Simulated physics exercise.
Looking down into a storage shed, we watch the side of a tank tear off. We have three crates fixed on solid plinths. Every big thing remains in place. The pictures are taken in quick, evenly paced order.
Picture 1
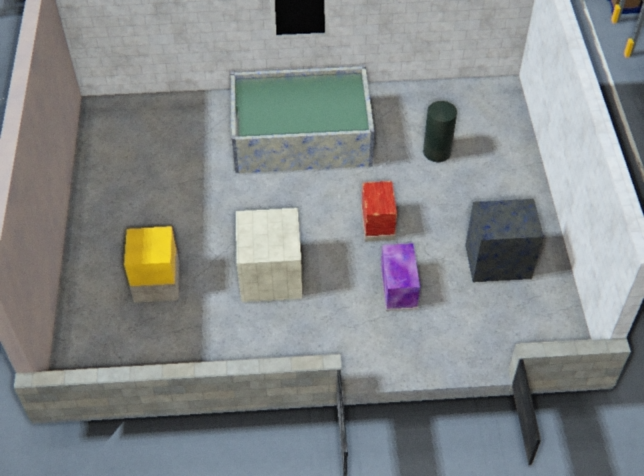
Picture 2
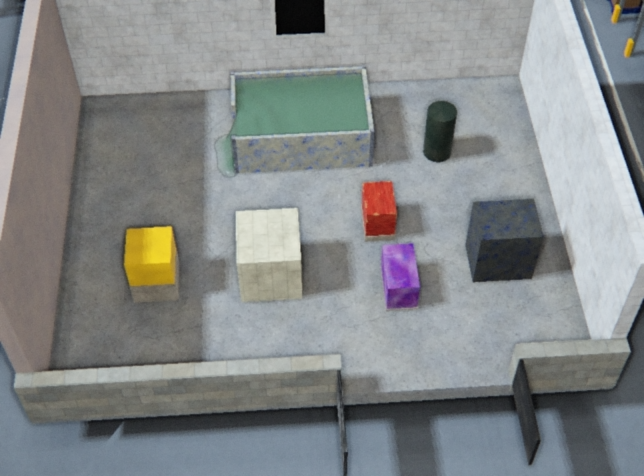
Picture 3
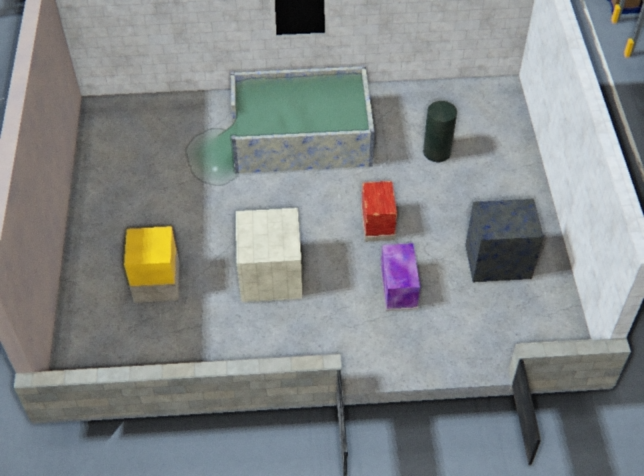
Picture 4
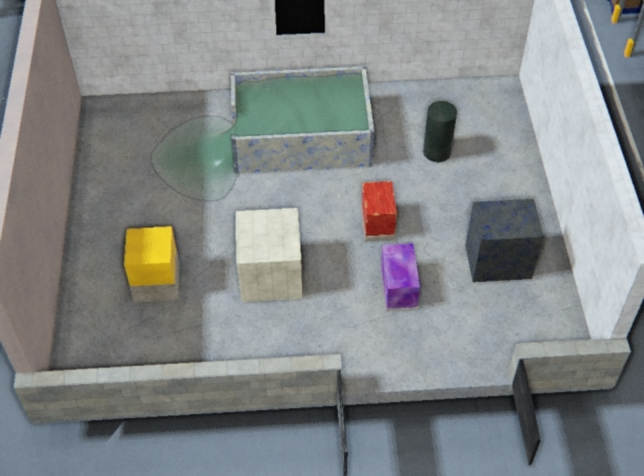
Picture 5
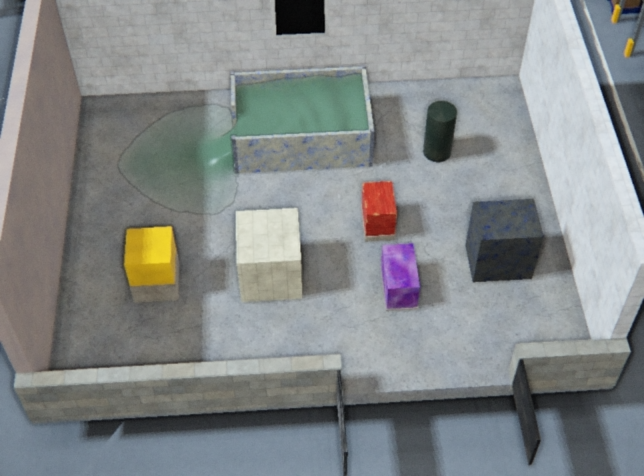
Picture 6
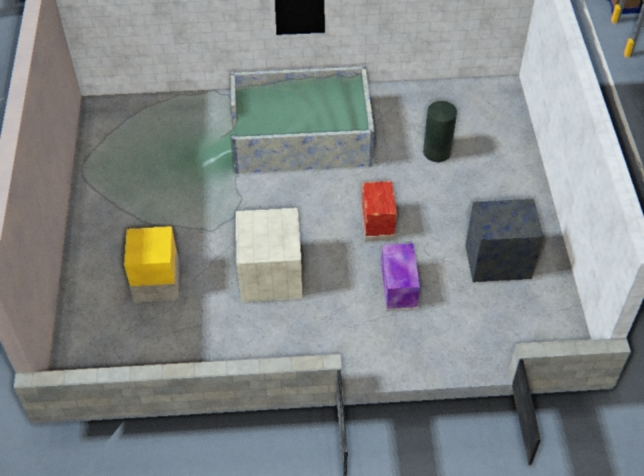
Green water pours from a gap in the left side of a stone-patterned tank against the back wall of a walled storage shed, seen from a fixed, high viewpoint. Yellow and cream blocks stand at left and centre, red and purple ones right of centre, a dark green cylinder and dark grey block farther right. The water first dribbles out, then spreads leftward across the floor in a widening, thinning sheet, while the blocks stay still.
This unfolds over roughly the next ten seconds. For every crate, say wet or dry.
Red crate - dry; yellow crate - dry; purple crate - wet.
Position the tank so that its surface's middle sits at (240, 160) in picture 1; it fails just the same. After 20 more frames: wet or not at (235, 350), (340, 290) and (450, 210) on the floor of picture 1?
Results in order - swamped, left untouched, left untouched.
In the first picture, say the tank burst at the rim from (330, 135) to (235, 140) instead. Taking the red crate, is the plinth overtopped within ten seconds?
One at a time, the red crate has been flooded.
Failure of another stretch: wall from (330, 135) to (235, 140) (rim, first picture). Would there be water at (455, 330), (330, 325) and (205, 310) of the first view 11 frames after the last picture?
Obs. 1: Moisture-free; obs. 2: Sodden; obs. 3: Sodden.
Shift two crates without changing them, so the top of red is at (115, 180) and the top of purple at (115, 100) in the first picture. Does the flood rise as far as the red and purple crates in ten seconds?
So the red one gets reached and the purple one gets reached.
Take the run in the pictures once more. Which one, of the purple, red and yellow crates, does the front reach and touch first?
The answer is the yellow one.
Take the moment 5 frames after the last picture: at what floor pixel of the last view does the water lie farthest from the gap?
Somewhere near (62, 268).
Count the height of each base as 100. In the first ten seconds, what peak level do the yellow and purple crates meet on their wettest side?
Peak levels: Approx. 30 % then 240 %.
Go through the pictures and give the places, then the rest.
Still water in the water tank at (301, 105), in the first picture.
Water pours out at (237, 142) and has run to (226, 138), in the second picture.
Water pours out at (238, 145) and has run to (196, 142), in the third picture.
The front is at (158, 151), out from the gap at (238, 145), in the fourth picture.
Water pours out at (238, 146) and has run to (126, 170), in the fifth picture.
Water pours out at (238, 145) and has run to (87, 170), in the sixth picture.
A moment on, water covers 20 % of the floor; the red crate not reached, the yellow crate water round its plinth, the purple crate not reached.
Next, water covers 25 % of the floor; the red crate not reached, the yellow crate water round its plinth, the purple crate not reached.
Then, water covers 35 % of the floor; the red crate not reached, the yellow crate water round its plinth, the purple crate not reached.
Later, water covers 60 % of the floor; the red crate not reached, the yellow crate water round its plinth, the purple crate water round its plinth.
In the end, water covers 90 % of the floor; the red crate stayed above the water, the yellow crate stayed above the water, the purple crate was topped.
